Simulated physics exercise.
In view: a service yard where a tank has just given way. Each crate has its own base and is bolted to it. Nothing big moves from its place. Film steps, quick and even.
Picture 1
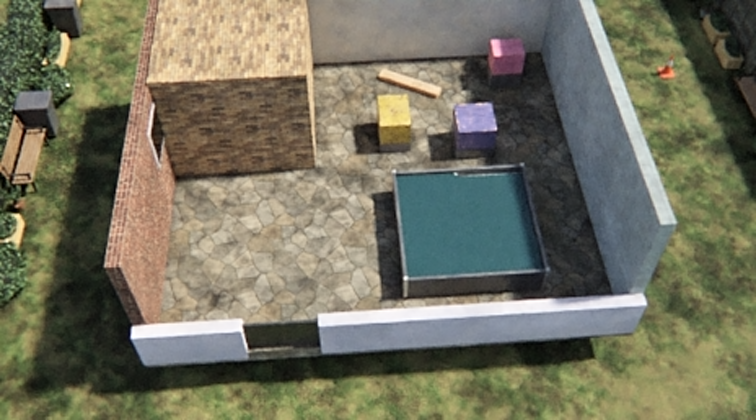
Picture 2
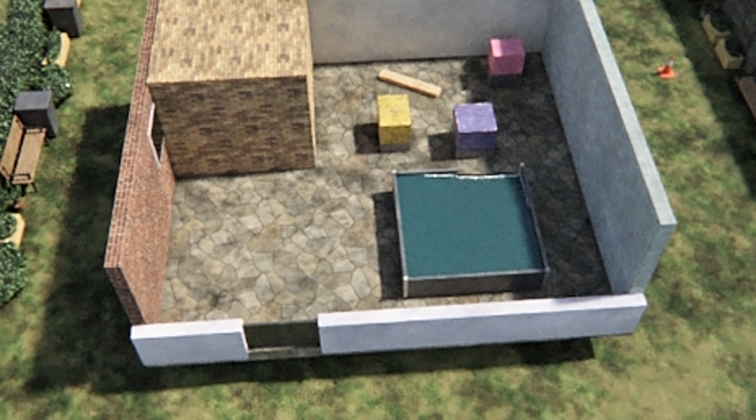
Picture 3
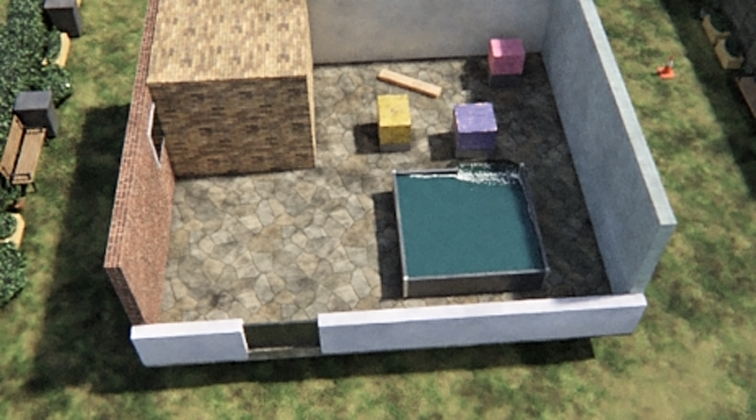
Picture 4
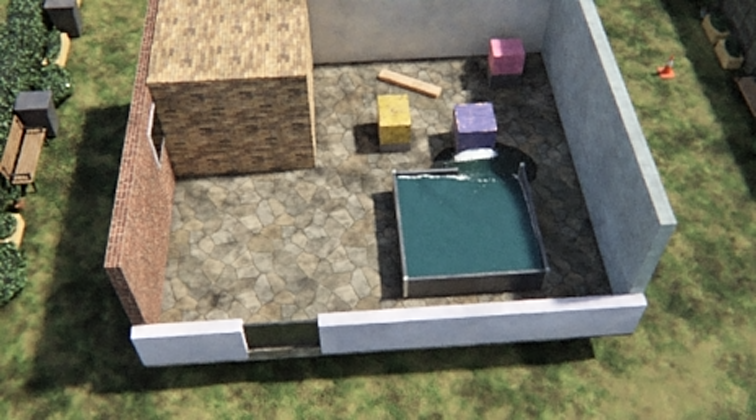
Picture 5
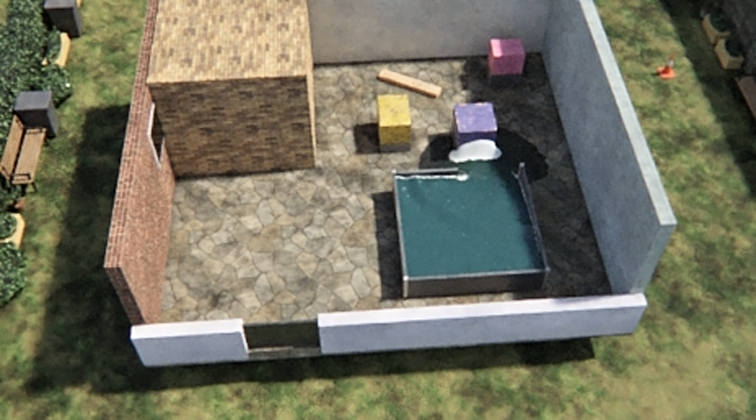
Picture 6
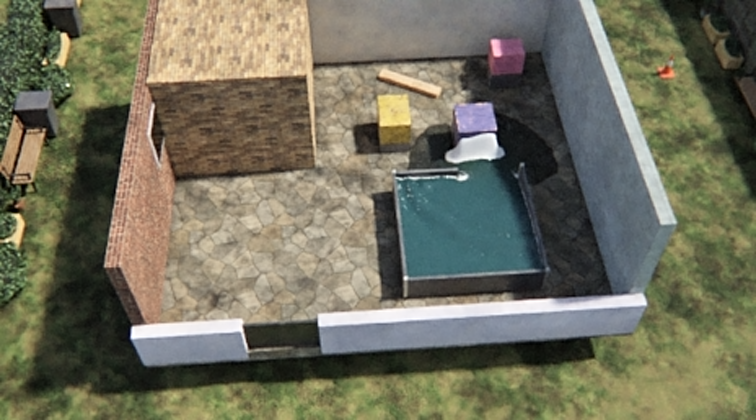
A square tank of dark green water sat still in a walled stone yard, then its far side gave way and water poured out, spreading a dark wet patch around the purple block.
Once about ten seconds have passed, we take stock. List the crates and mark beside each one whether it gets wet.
Blue crate - gets wet; yellow crate - stays dry; pink crate - stays dry.
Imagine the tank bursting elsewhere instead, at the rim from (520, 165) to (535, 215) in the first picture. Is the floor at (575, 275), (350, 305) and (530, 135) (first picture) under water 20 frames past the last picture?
Well, the first one's sodden, the second's left untouched, and the third's sodden.
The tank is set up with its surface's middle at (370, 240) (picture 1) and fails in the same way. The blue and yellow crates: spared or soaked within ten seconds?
Note: Blue crate is hit, yellow crate is hit.
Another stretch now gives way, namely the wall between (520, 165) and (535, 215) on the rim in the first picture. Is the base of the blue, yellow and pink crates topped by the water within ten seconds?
My take: Blue crate stays clear, yellow crate stays clear, and pink crate stays clear.
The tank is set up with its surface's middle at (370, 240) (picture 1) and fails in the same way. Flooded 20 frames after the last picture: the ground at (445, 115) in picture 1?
Answer for that point: Inundated.
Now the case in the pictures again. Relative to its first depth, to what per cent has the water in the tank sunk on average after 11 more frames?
Estimate: Around 66 %.
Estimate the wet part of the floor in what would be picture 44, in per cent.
I'd guess some 70 per cent.
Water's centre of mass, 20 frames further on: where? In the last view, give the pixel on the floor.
I would point to (468, 187).
A moment on, water covers 15 % of the floor; the blue crate water round its plinth, the yellow crate water round its plinth, the pink crate water round its plinth.
Next, water covers 30 % of the floor; the blue crate water round its plinth, the yellow crate water round its plinth, the pink crate water round its plinth.
Then, water covers 50 % of the floor; the blue crate water round its plinth, the yellow crate water round its plinth, the pink crate water round its plinth.
Later, water covers 70 % of the floor; the blue crate water round its plinth, the yellow crate water round its plinth, the pink crate water round its plinth.
In the end, water covers 95 % of the floor; the blue crate was topped, the yellow crate stayed above the water, the pink crate stayed above the water.
